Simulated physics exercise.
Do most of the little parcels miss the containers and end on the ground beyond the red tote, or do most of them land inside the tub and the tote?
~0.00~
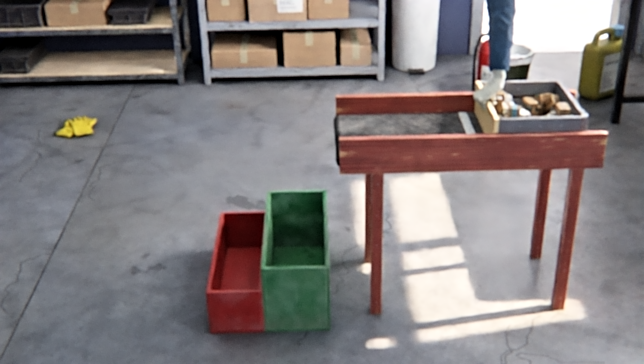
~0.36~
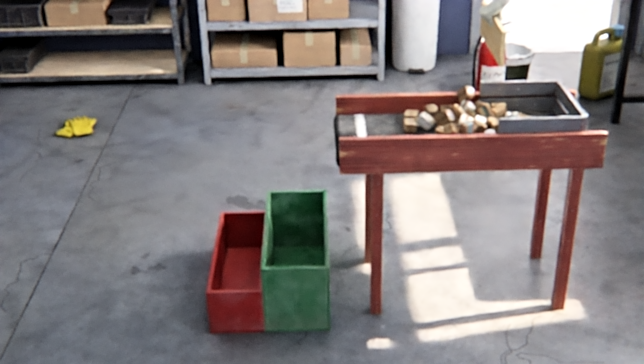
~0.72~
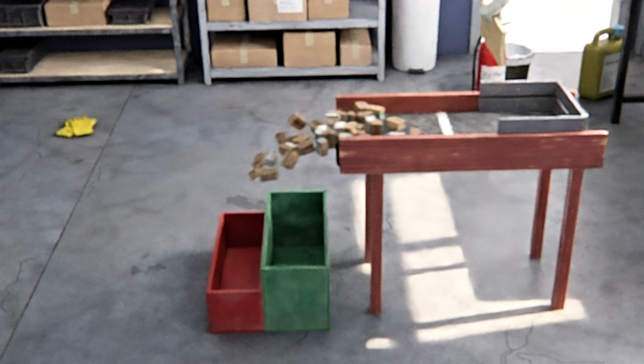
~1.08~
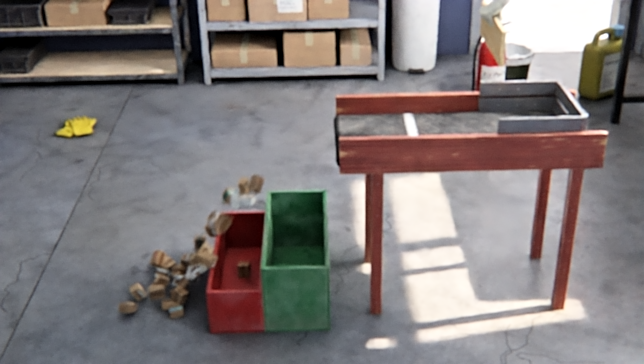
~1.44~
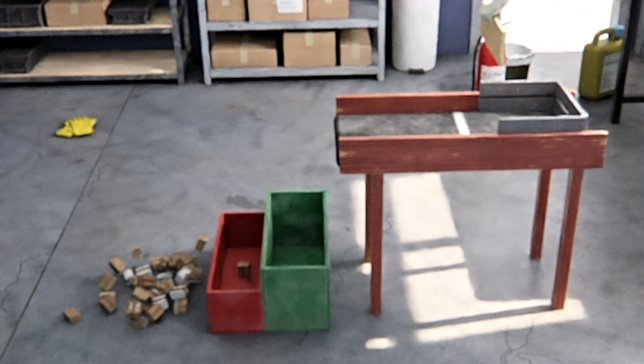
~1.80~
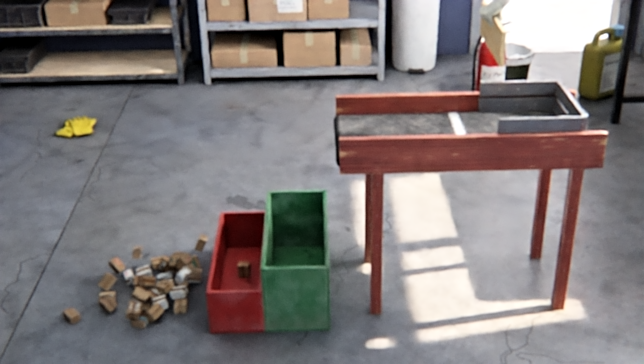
Most of them end on the ground beyond the red tote, in a scattered pile to its left. Only one lies in the red tote, and the green tub is empty.
To begin with, a loose heap of little parcels sits in a grey pen at the right end of a red-framed conveyor, with a blue-sleeved arm reaching down at the pen. The arm is then gone, and the heap rides left along the belt. The parcels stream off the left end and spread out through the air. They sail over the green tub, and most come down past the red tote as well. One drops into the red tote, while the rest tumble onto the floor to its left. They settle there in a scattered pile, and the green tub stays empty.
